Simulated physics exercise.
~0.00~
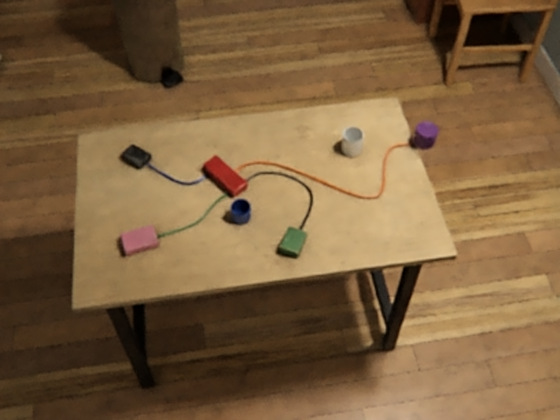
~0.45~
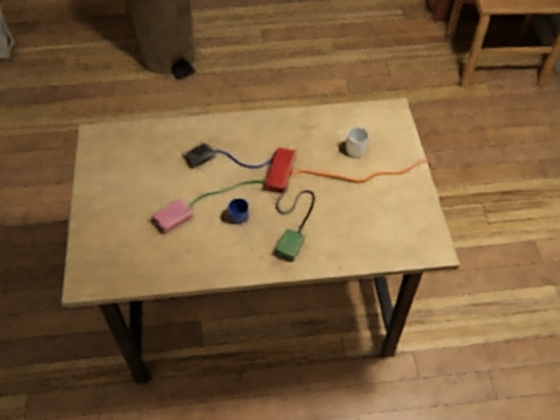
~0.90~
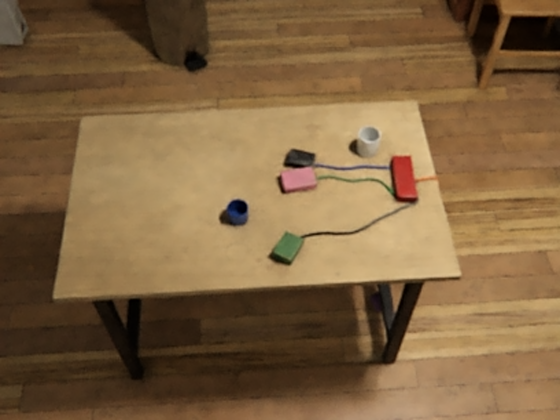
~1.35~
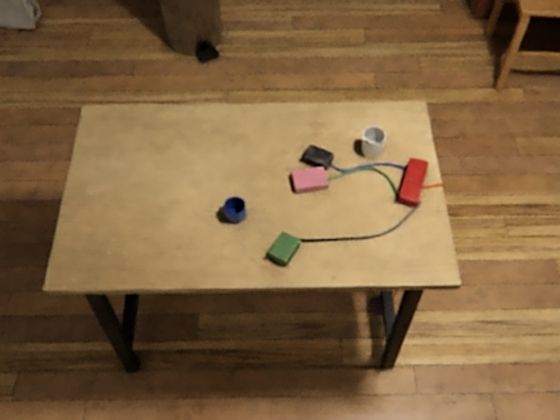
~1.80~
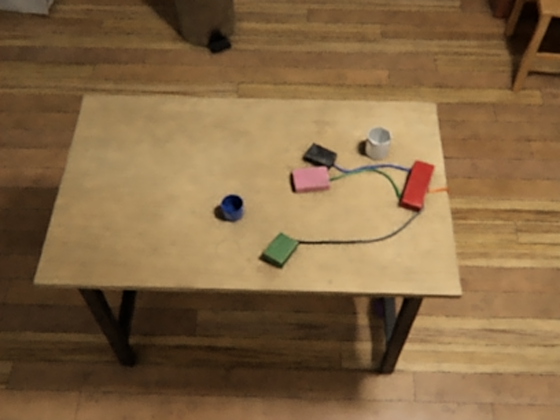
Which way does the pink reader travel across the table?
The pink reader slides to the right, from the left side of the table to a spot near the white mug.
